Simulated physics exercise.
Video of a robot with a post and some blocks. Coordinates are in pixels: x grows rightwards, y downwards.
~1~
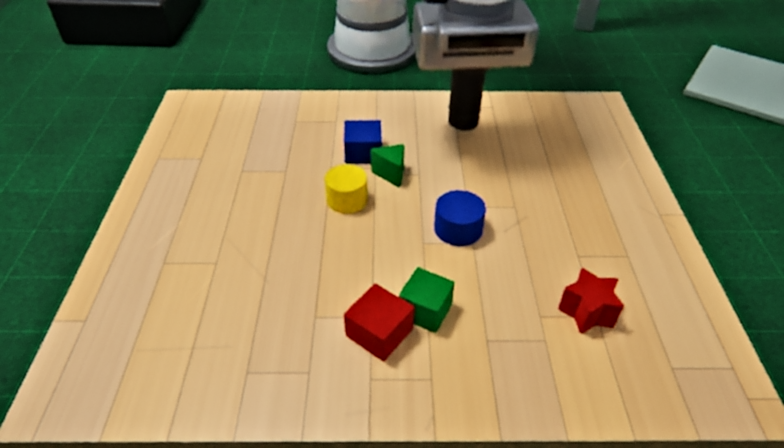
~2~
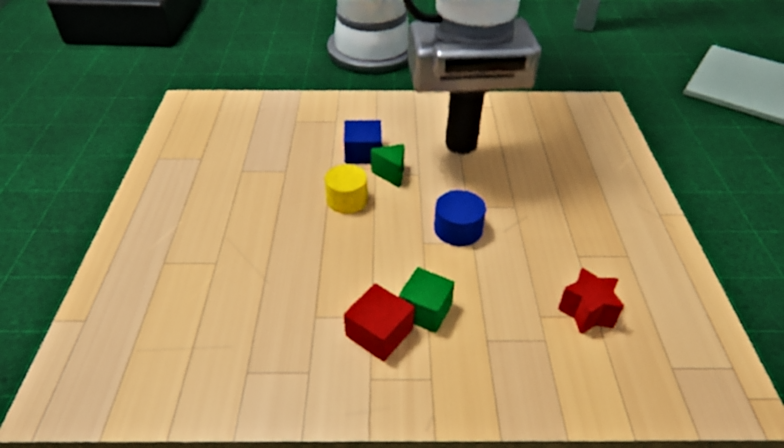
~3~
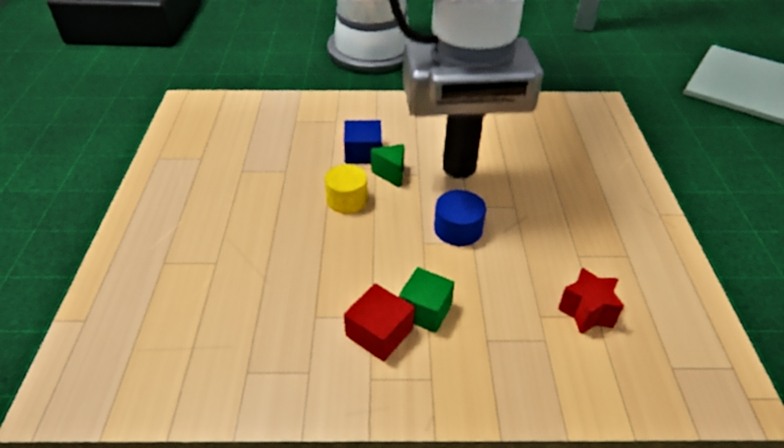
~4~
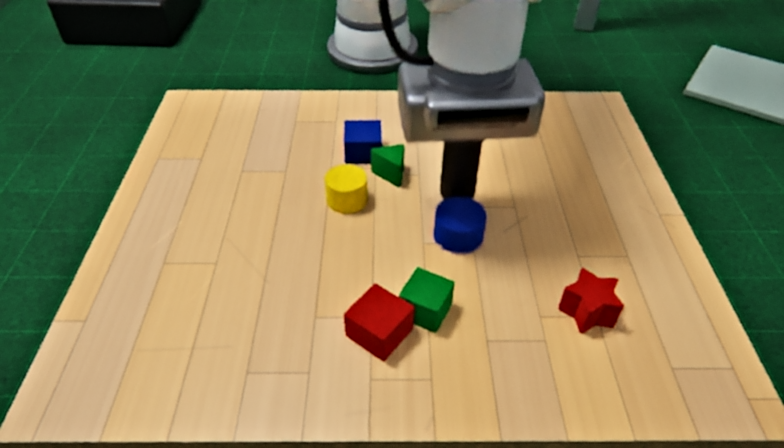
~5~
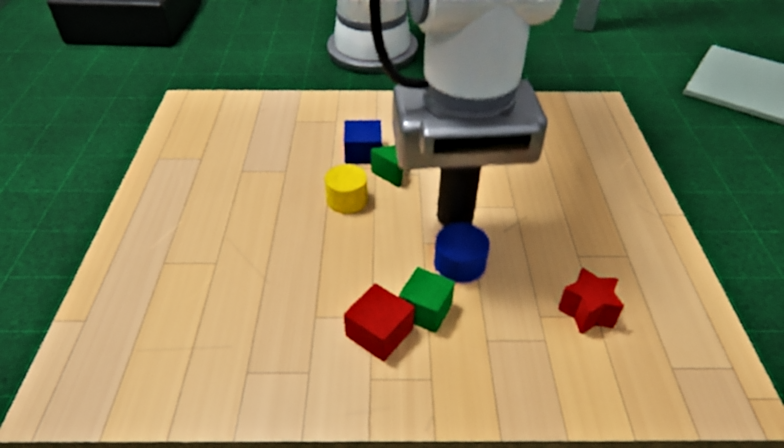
A robot arm with a dark post reaches in from the back of a pale wooden board on a green surface, seen from above at the front by a still camera. A blue cube, green triangle and yellow cylinder sit behind a blue cylinder, with red and green cubes in front and a red star at right. The post slides forward, meets the blue cylinder and pushes it a short way toward the viewer.
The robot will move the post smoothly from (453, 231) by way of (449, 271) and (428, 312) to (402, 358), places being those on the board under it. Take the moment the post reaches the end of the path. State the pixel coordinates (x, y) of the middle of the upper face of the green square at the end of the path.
It is at (426, 374).
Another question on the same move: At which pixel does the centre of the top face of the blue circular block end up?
Somewhere near (482, 300).
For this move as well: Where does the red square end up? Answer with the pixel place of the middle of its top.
The point I'd pick in the picture is (354, 329).
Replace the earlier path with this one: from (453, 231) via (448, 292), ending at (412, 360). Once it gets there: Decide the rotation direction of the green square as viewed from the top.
From the top: Clockwise.
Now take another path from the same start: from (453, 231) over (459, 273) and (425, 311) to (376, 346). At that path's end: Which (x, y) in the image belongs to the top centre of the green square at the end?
That would be at about pixel (424, 343).
What follows on the original path. One third of the way, post (450, 258); green square (431, 301), turned 40° clockwise; blue circular block (475, 283).
Two thirds of the way, post (429, 299); red square (371, 318), turned 35° clockwise; green square (427, 327), turned 55° clockwise; blue circular block (482, 300).
At the end, post (403, 346); red square (354, 329), turned 70° clockwise; green square (426, 374), turned 25° clockwise; blue circular block (482, 300).
